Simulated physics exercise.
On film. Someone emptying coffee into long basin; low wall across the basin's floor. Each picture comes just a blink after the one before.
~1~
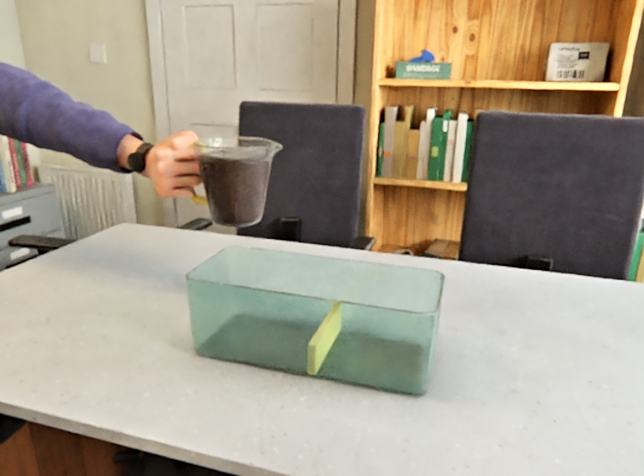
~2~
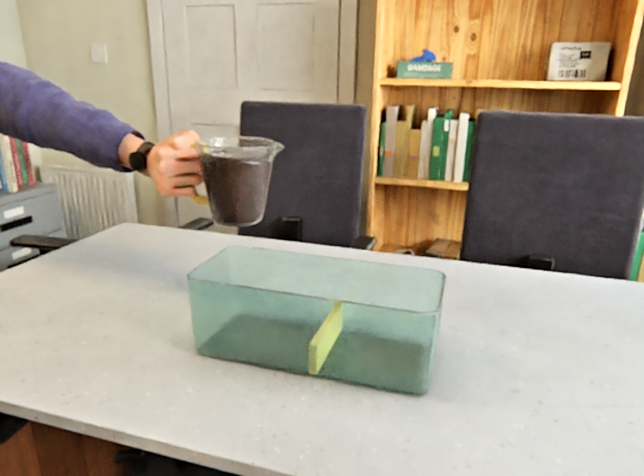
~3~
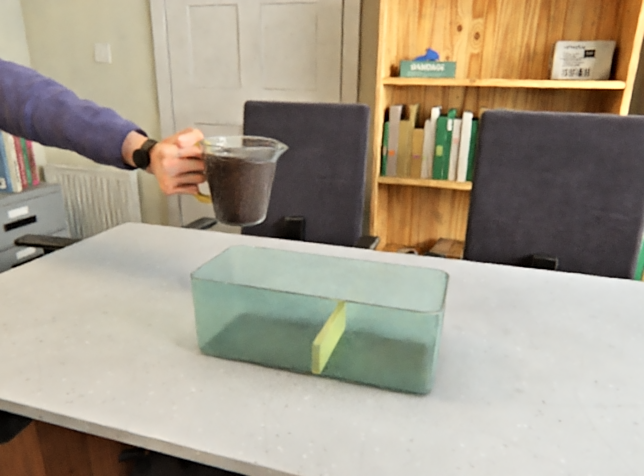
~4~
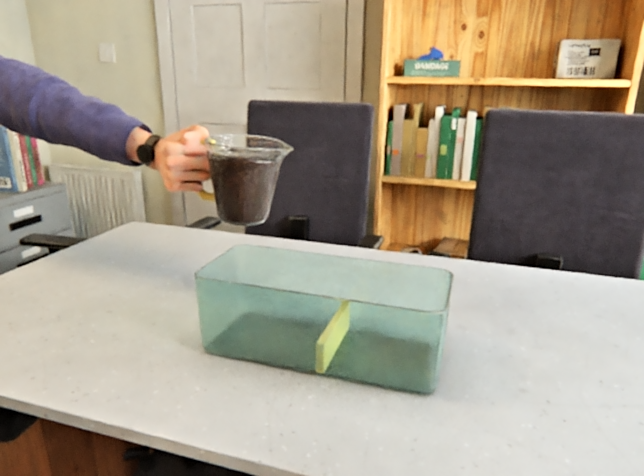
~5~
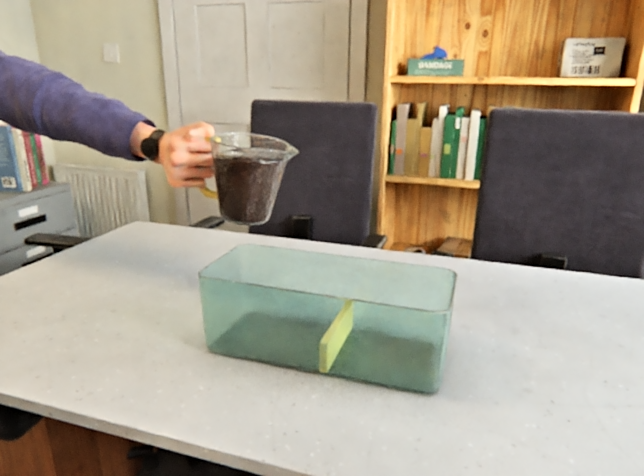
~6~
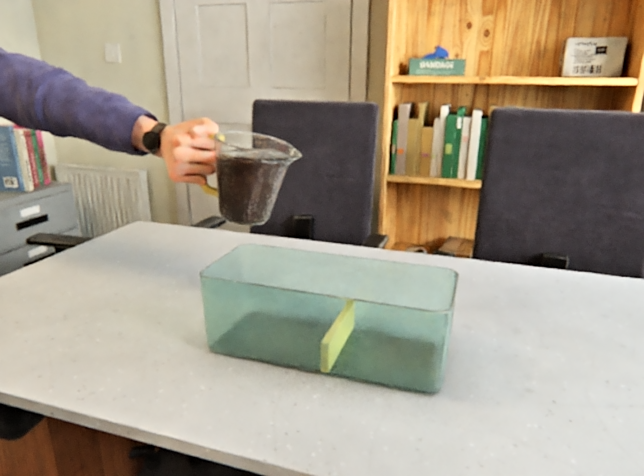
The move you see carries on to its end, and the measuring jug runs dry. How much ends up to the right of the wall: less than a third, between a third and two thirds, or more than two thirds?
I reckon what ends right of the wall lands in the middle band of a third to two thirds.
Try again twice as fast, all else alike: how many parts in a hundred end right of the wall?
Roughly 35 percent.
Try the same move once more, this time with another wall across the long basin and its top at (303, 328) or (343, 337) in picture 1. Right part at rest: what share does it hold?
95 % then 20 %, approximately.
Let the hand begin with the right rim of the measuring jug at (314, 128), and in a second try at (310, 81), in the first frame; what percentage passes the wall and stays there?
Estimate: 95 per cent, then 95 per cent.
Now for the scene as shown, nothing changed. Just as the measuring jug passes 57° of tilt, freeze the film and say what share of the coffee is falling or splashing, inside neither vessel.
About 15 %.
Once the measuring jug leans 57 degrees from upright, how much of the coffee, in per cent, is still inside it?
75 %.
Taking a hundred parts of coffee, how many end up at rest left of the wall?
Close to 50 in a hundred.
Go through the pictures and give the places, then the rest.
Tilt 0°; pouring edge (281, 147); surface from (206, 152) to (271, 157); the long basin's rim runs from (208, 261) to (441, 293); the wall's top is at (326, 323), in the first frame.
Tilt 0°; pouring edge (283, 147); surface from (207, 152) to (272, 156), in the second frame.
Tilt 2°; pouring edge (287, 148); surface from (211, 151) to (275, 157), in the third frame.
Tilt 4°; pouring edge (292, 149); surface from (217, 151) to (280, 156), in the fourth frame.
Tilt 7°; pouring edge (297, 152); surface from (221, 152) to (287, 157), in the fifth frame.
Tilt 11°; pouring edge (301, 156); surface from (224, 152) to (291, 157), in the sixth frame.
A moment on, the measuring jug is tipped part way and 77 per cent is still to pour, 1 is left of the wall and 7 right of it.
Next, the measuring jug is tipped on its side and 27 per cent is still to pour, 15 is left of the wall and 43 right of it.
Then the measuring jug is tipped on its side and 2 per cent is still to pour, 45 is left of the wall and 51 right of it.
Later the measuring jug is tipped on its side and 0 per cent is still to pour, 48 is left of the wall and 52 right of it.
At rest 48 per cent lies left of the wall, 52 right of it and 1 outside.
